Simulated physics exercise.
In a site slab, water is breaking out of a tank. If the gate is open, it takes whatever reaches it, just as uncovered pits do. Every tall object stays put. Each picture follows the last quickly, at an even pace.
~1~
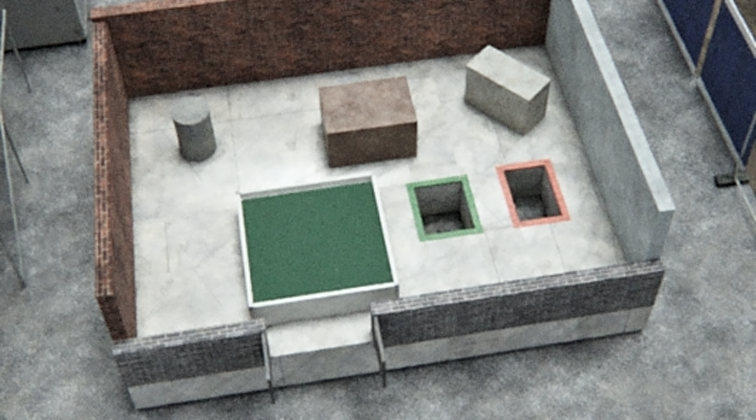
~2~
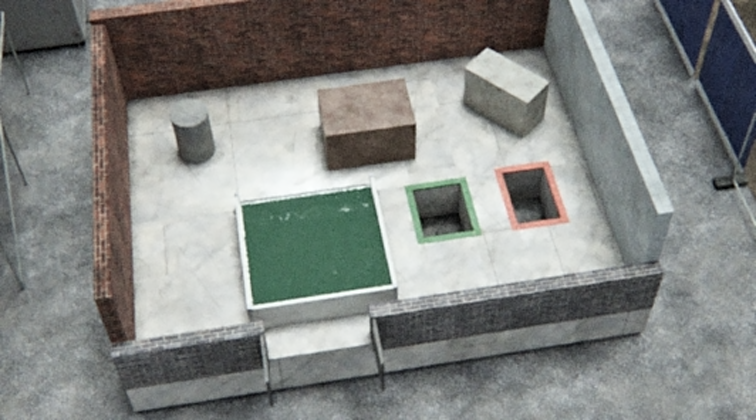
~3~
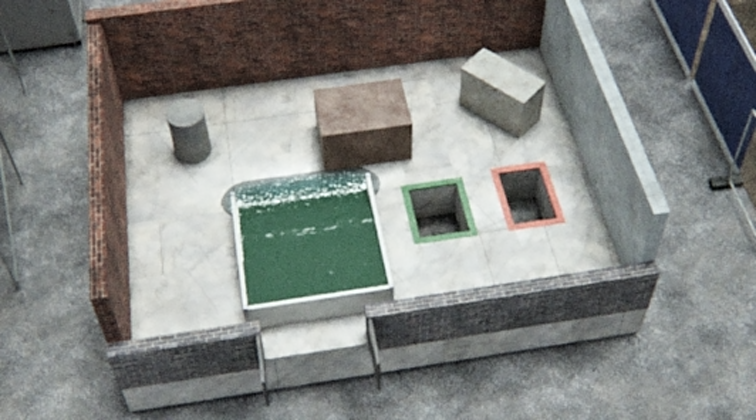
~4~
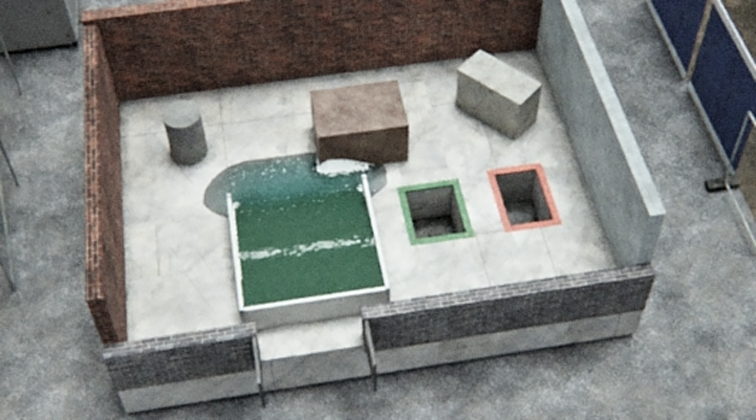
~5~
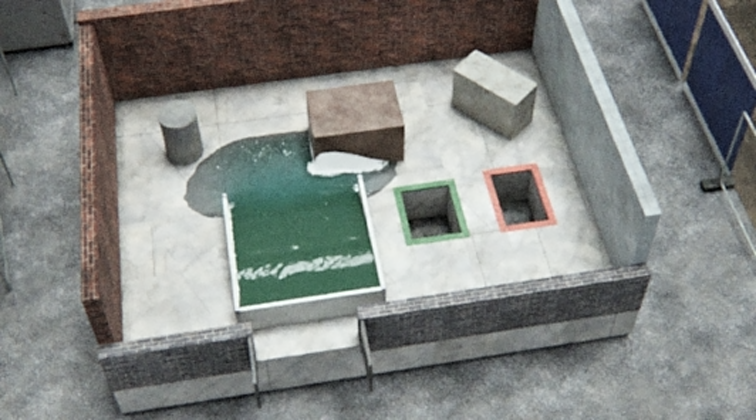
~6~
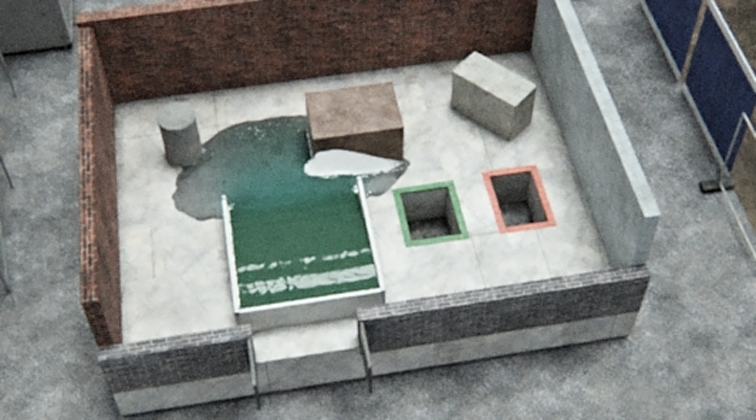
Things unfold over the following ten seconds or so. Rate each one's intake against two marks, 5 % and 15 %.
Ratings: Gate - below the 5 % mark; green pit - between the two marks; red pit - between the two marks.
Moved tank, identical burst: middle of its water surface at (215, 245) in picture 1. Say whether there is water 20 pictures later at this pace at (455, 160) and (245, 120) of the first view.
Going point by point, I get high and dry then drenched.
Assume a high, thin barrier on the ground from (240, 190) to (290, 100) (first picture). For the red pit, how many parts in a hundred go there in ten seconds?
Result, red pit: Some 15 percent of the total.
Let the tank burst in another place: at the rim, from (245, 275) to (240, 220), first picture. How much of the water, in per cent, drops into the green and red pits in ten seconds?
I'd say the green pit gets around 0 percent and the red pit around 0 percent.
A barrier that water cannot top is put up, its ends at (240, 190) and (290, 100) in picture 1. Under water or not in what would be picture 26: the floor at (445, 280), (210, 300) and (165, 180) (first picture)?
Spared; spared; swamped.
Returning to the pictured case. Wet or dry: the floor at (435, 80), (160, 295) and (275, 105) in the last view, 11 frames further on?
Note - in order: Not inundated / not inundated / inundated.
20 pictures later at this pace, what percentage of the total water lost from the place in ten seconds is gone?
My estimate is roughly 35 percent.
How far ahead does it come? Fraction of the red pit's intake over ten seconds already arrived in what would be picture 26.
About 20 per cent.
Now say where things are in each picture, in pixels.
The tank at (315, 240) is whole and still, in the first frame.
The front is at a hidden place, out from the gap on the tank's far side, in the second frame.
The front is at (373, 179), out from the gap on the tank's far side, in the third frame.
The front is at (376, 166), out from the gap on the tank's far side, in the fourth frame.
The front is at (393, 164), out from the gap on the tank's far side, in the fifth frame.
Water pours out on the tank's far side and has run to (237, 128), in the sixth frame.
A moment on, water covers 25 % of the floor; the gate 0 %, the green pit 0 %, the red pit 0 %.
Next, water covers 35 % of the floor; the gate 0 %, the green pit 2 %, the red pit 1 %.
Then, water covers 55 % of the floor; the gate 0 %, the green pit 5 %, the red pit 2 %.
Later, water covers 75 % of the floor; the gate 0 %, the green pit 7 %, the red pit 5 %.
In the end, water covers 90 % of the floor; the gate 2 %, the green pit 8 %, the red pit 11 %.
